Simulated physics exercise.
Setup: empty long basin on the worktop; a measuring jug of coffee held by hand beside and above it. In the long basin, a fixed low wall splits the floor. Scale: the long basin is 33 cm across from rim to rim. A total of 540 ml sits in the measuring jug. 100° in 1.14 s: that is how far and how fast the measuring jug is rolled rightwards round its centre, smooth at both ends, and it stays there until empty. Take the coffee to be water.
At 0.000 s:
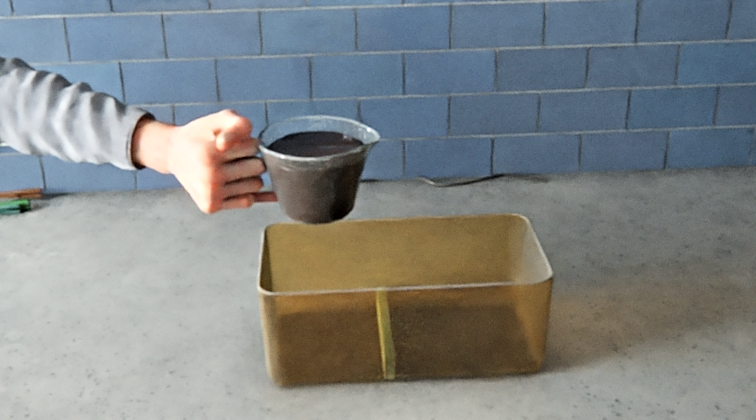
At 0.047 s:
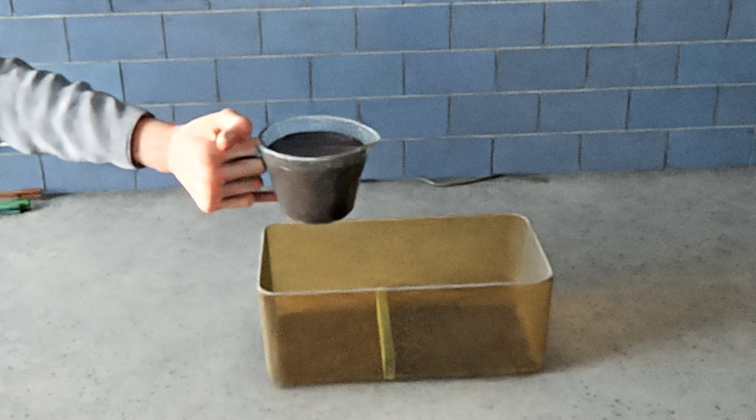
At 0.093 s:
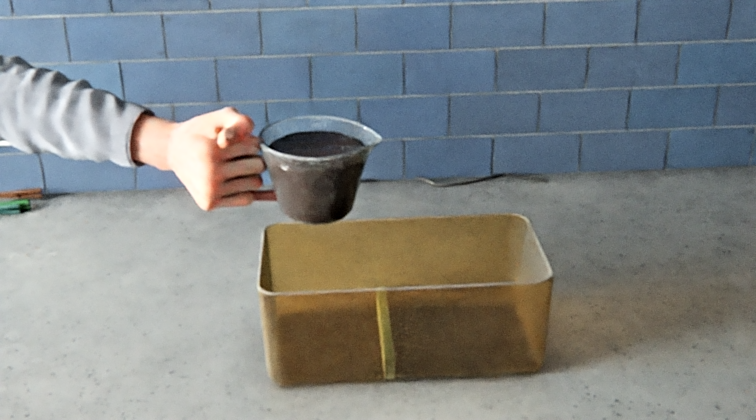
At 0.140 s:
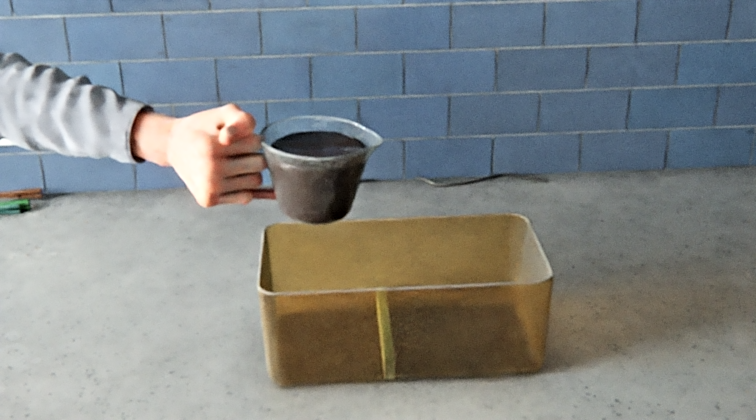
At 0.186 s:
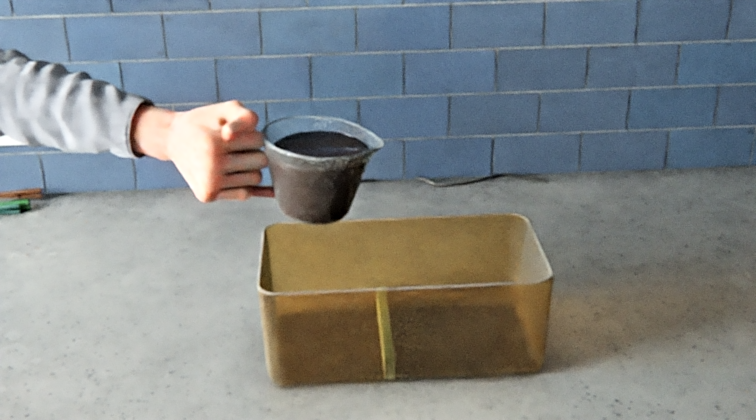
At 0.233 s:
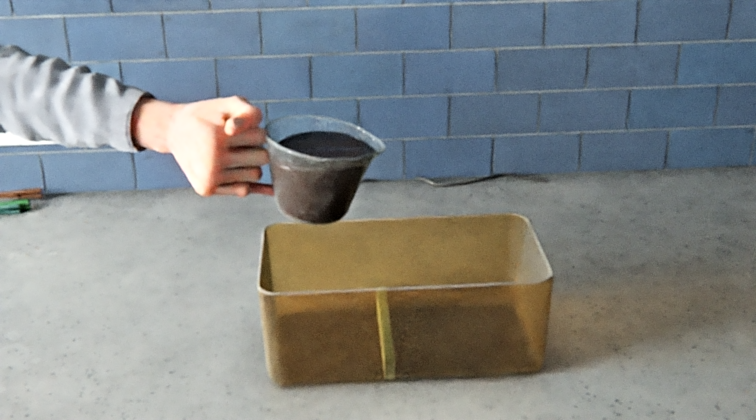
A hand held a clear measuring jug of dark liquid above an empty, yellowish long basin on the worktop, kept it level at first, then tilted it slightly to the right.
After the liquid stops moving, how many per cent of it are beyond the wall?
About 90 per cent.
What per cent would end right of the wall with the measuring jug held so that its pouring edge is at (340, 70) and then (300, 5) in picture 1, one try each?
I'd expect close to 80 per cent and then close to 65 per cent.
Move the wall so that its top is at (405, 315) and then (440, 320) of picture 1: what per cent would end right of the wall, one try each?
Around 80 and 40 percent, in that order.
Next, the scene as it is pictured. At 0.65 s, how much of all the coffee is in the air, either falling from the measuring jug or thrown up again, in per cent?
Around 20 in a hundred.
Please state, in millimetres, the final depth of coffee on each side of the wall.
Final reading - left some 2 mm, right some 18 mm.
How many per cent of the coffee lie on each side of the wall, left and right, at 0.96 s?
About 6 left, about 78 right.
By 0.65 s the tilt is 62° and 64 per cent is still to pour, 0 is left of the wall and 15 right of it.
By 0.96 s the tilt is 94° and 10 per cent is still to pour, 6 is left of the wall and 77 right of it.
By 1.29 s the tilt is 100° and 0 per cent is still to pour, 9 is left of the wall and 91 right of it.
By 1.64 s the tilt is 100° and 0 per cent is still to pour, 9 is left of the wall and 90 right of it.
At rest 9 per cent lies left of the wall, 90 right of it and 0 outside.
